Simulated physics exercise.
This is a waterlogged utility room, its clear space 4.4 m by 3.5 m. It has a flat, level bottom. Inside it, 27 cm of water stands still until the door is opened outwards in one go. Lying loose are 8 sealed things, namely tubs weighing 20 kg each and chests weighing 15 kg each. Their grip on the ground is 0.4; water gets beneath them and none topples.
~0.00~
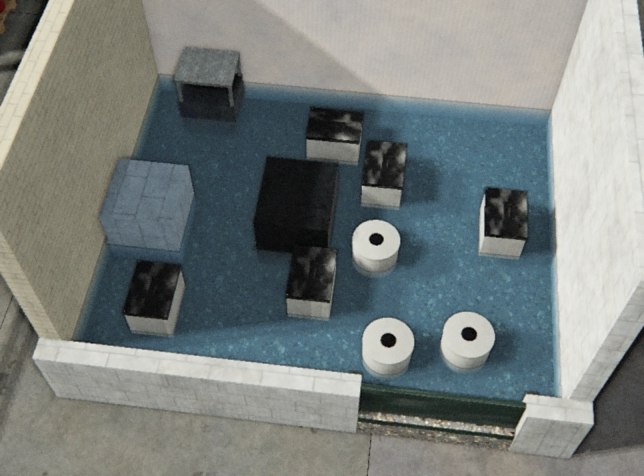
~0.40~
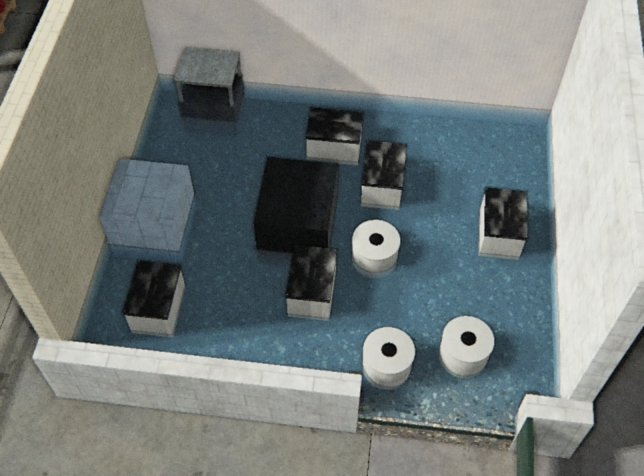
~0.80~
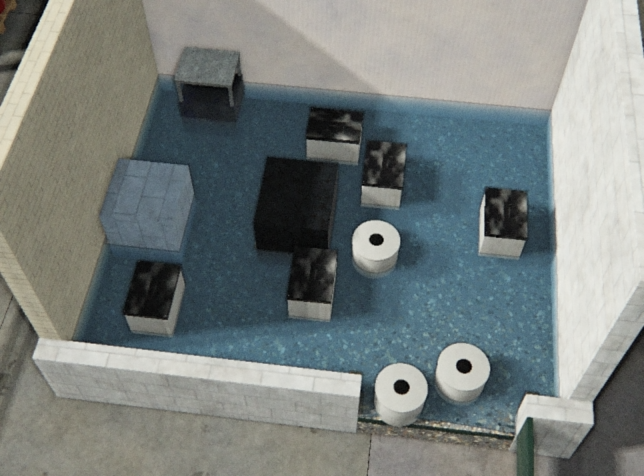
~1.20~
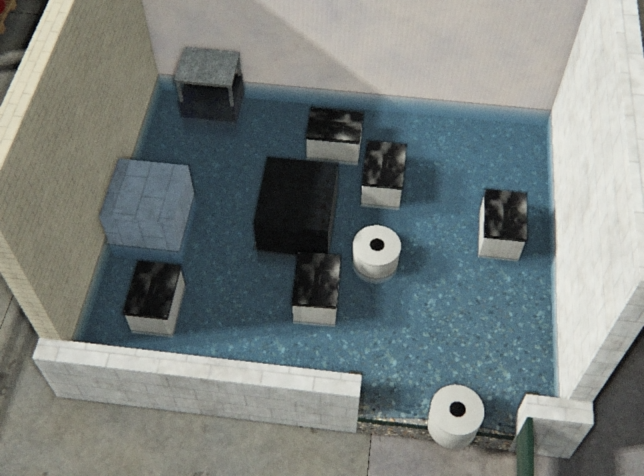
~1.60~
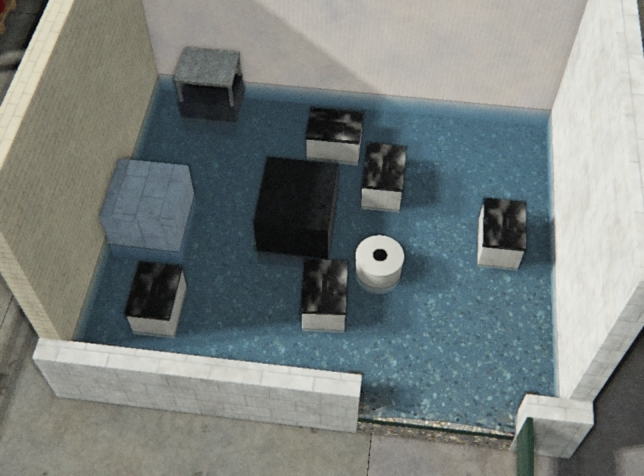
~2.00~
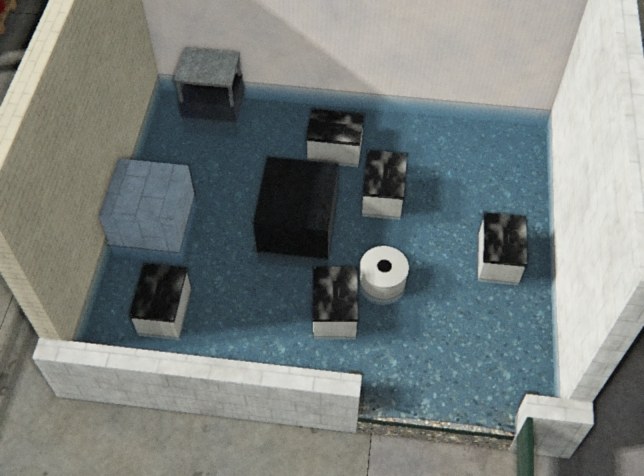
In this clip, a green gate at the front of a flooded room swings open, and two white round tubs drift out through the gap and disappear, before the remaining tub and several dark-topped boxes shift slightly toward the front.
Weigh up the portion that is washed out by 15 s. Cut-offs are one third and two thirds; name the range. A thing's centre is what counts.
Range: Two thirds and up.
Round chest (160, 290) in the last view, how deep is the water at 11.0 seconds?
Roughly 12 cm.
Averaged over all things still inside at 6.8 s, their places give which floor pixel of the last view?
(360, 295).
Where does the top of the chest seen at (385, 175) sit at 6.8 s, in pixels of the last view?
The top is close to pixel (426, 294).
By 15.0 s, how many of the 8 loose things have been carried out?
8 of them.
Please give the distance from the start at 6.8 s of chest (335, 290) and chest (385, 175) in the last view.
In that order: Washed out, 140 cm.
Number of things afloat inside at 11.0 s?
Of them, 2.
After 3.0 s 2 of 8 are out; 6 afloat.
After 6.8 s 5 of 8 are out; 3 afloat.
After 11.0 s 6 of 8 are out; 2 afloat.
After 15.0 s 8 of 8 are out; 0 afloat.
